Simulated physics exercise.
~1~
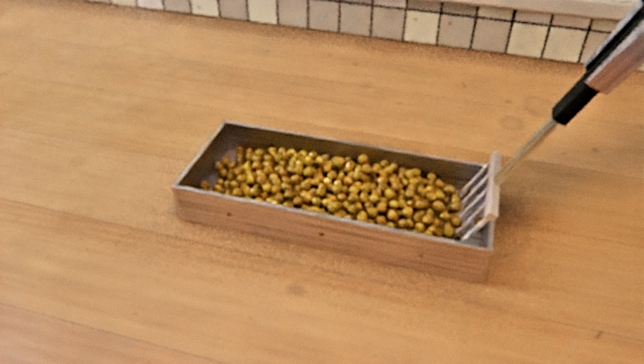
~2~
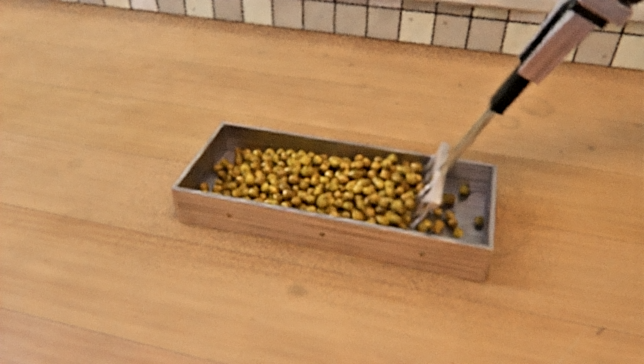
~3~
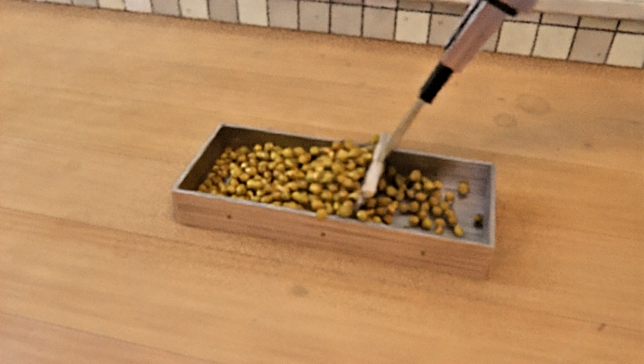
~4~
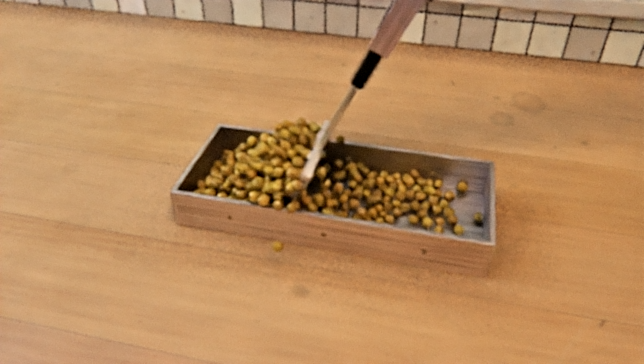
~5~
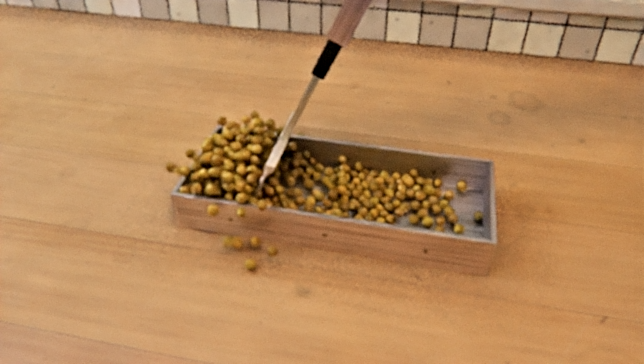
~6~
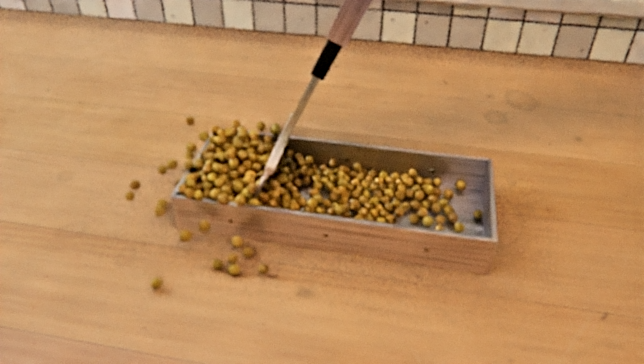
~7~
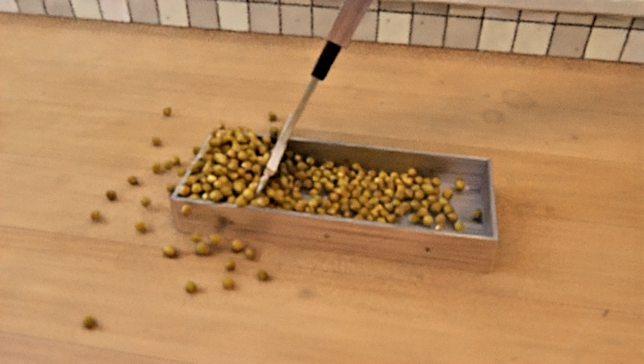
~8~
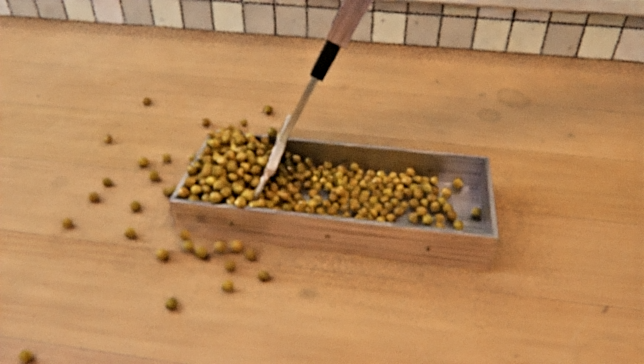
Robot-held rake dragging olive-green beads leftward along a shallow wooden trough, heaping them at the end and spilling some onto the table.
